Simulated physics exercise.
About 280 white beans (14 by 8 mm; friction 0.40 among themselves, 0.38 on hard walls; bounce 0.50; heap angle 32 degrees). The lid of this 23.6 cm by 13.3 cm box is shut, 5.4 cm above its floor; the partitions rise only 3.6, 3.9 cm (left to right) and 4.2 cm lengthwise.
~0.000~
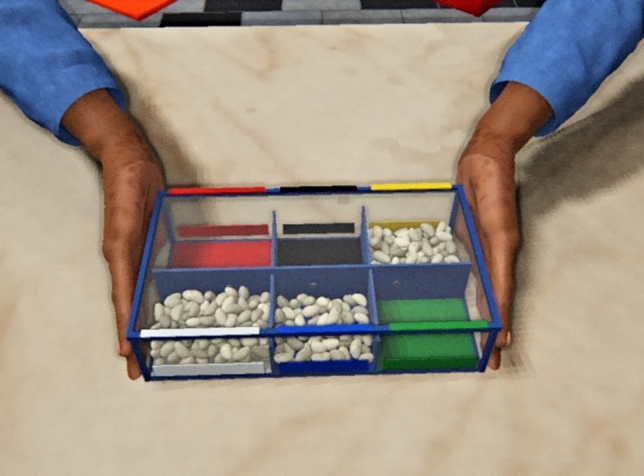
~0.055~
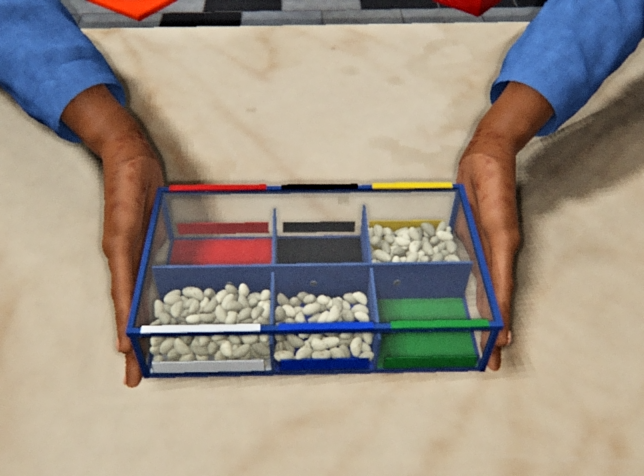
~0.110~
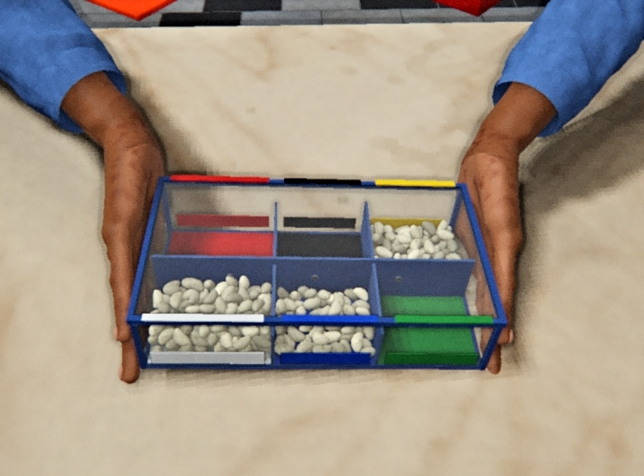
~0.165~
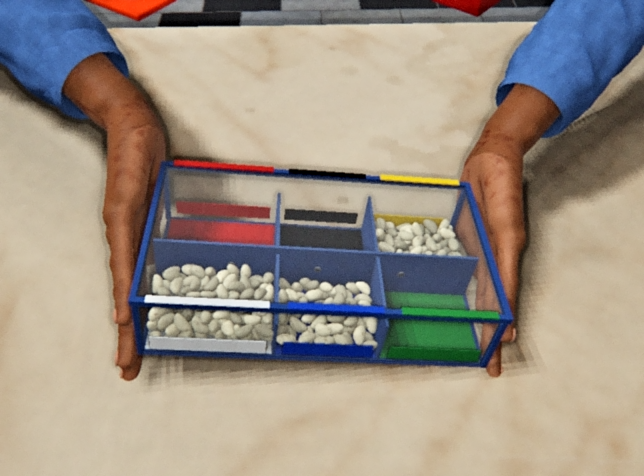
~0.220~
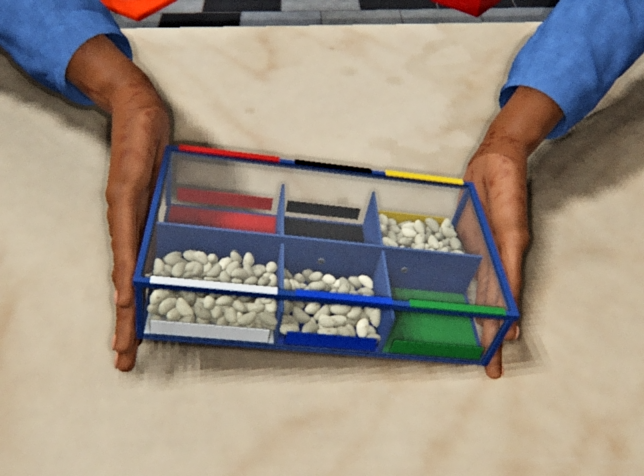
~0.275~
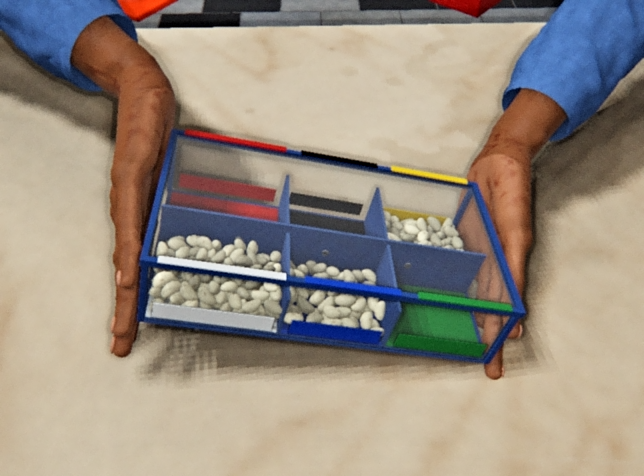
To begin with, two hands in blue sleeves hold a clear, lidded box level above a pale surface, white beans filling parts of its white, blue and yellow compartments. The left hand then lifts its end, slowly at first, tilting the box down toward the right while the beans stay in their compartments.
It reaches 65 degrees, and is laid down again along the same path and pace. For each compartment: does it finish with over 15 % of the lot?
Red: Below, blue: Above, green: Below, yellow: Above, white: Above, black: Below.
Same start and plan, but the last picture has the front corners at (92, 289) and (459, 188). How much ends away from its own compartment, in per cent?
It would be near 5 per cent.
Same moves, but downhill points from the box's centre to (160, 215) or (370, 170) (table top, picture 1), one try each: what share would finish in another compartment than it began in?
Some 5 and 0 per cent.
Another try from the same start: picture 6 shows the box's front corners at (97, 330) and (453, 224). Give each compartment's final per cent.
Red 0, blue 20, green 0, yellow 30, white 45, black 5.
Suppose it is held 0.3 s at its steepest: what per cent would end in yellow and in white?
In that case yellow 35; white 35.
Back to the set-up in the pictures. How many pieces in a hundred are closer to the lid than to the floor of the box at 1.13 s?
Roughly 20 per cent.
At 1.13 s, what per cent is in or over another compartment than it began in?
Roughly 0 per cent.
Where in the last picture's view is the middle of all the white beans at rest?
At about (344, 304).
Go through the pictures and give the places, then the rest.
Box tilt 0 degrees, front corners at (133, 334) and (494, 325); blue 25 %, yellow 35 %, white 45 %, in the first picture.
Box tilt 1 degrees, front corners at (133, 330) and (496, 323), in the second picture.
Box tilt 3 degrees, front corners at (134, 318) and (499, 321), lowest corner right back, in the third picture.
Box tilt 7 degrees, front corners at (136, 299) and (505, 317), lowest corner right back, in the fourth picture.
Box tilt 11 degrees, front corners at (141, 280) and (511, 313), lowest corner right back, in the fifth picture.
Box tilt 14 degrees, front corners at (148, 259) and (517, 310), lowest corner right back; blue 25 %, yellow 35 %, white 45 %. The box's pace is about 65 degrees a second, in the sixth picture.
After 1.13 s, tilt 64 degrees; blue 25 %, yellow 35 %, white 40 %.
After 1.70 s, tilt 28 degrees; blue 30 %, yellow 35 %, white 35 %.
Then, at 2.32 s, tilt 0 degrees; blue 30 %, yellow 35 %, white 35 %.
By 2.8 s all is still; red 0 %, blue 30 %, green 5 %, yellow 35 %, white 35 %, black 0 %.
